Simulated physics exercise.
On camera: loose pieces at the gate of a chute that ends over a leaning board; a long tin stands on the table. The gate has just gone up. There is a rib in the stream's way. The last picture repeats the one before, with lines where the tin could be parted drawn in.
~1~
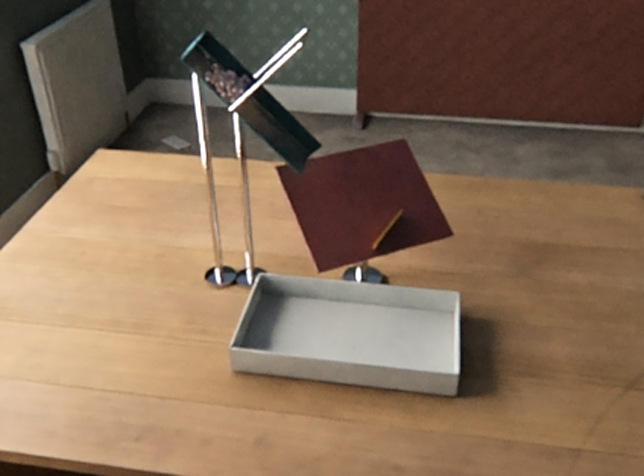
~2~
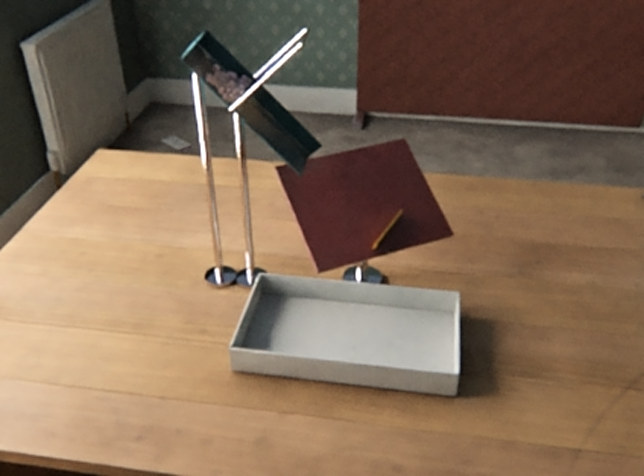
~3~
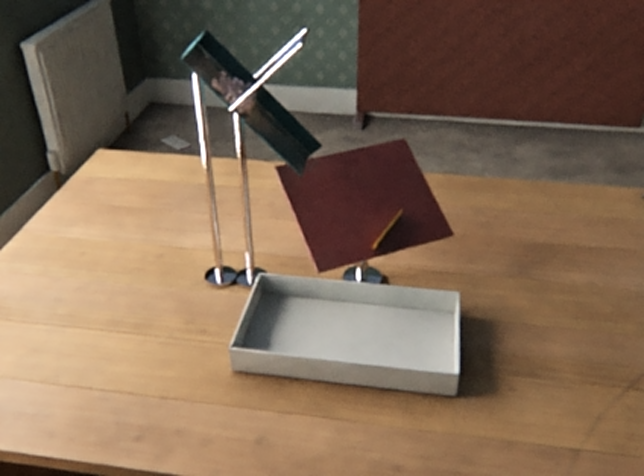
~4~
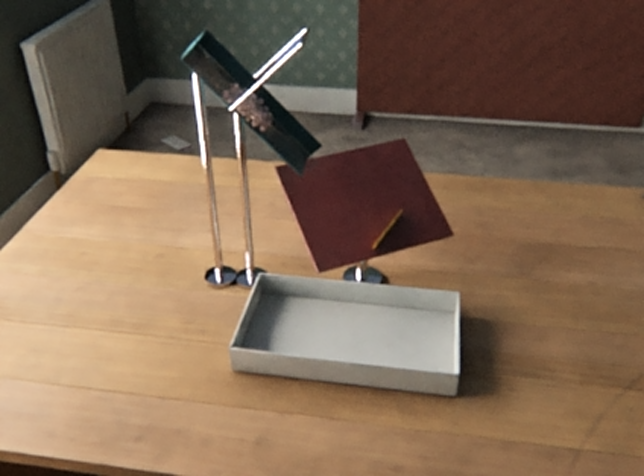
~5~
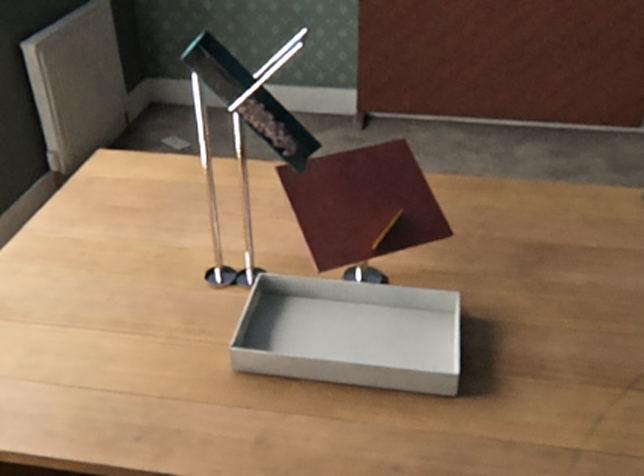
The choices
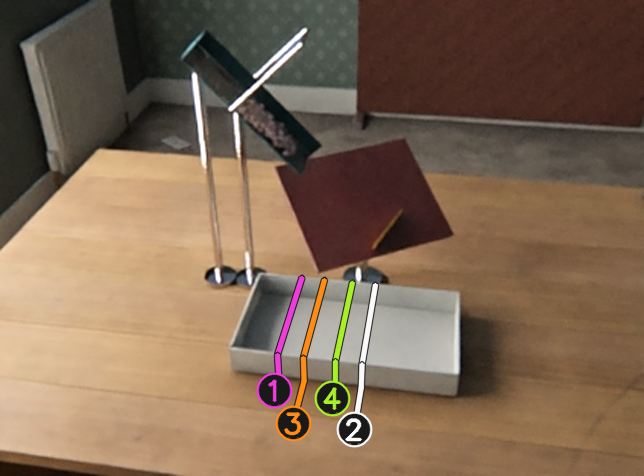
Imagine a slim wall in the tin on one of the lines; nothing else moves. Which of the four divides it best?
Use line 2.
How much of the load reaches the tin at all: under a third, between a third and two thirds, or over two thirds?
It is over two thirds.
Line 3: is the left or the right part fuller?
More lands on the right.
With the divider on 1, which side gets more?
The right side.
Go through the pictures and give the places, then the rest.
In the first frame, load behind the gate at (231, 83), sugar pearls; lip of the chute at (304, 168), sloping fairly steeply.
In the second frame, middle of the board at (365, 201), tilted fairly steeply; middle of its low edge at (389, 253); of its high edge at (342, 152).
In the third frame, front corners of the tin at (230, 348) and (458, 374), empty; front of the load at (247, 112).
In the fourth frame, middle of the load at (252, 106); its front at (269, 122), about a third of the way to the lip; rib from (402, 210) to (376, 243).
In the fifth frame, middle of the load at (271, 124); its front at (294, 148), most of the way to the lip.
On the marked copy, line 1 crosses the front rim at (277, 353); line 2 crosses the front rim at (362, 363); line 3 crosses the front rim at (303, 356); line 4 crosses the front rim at (335, 360).
With 1, of what is caught, none on the left of the divider, all on the right.
With 2, of what is caught, about two thirds on the left of the divider, about a third on the right.
With 3, of what is caught, none on the left of the divider, all on the right.
With 4, of what is caught, a small part on the left of the divider, nearly all on the right.
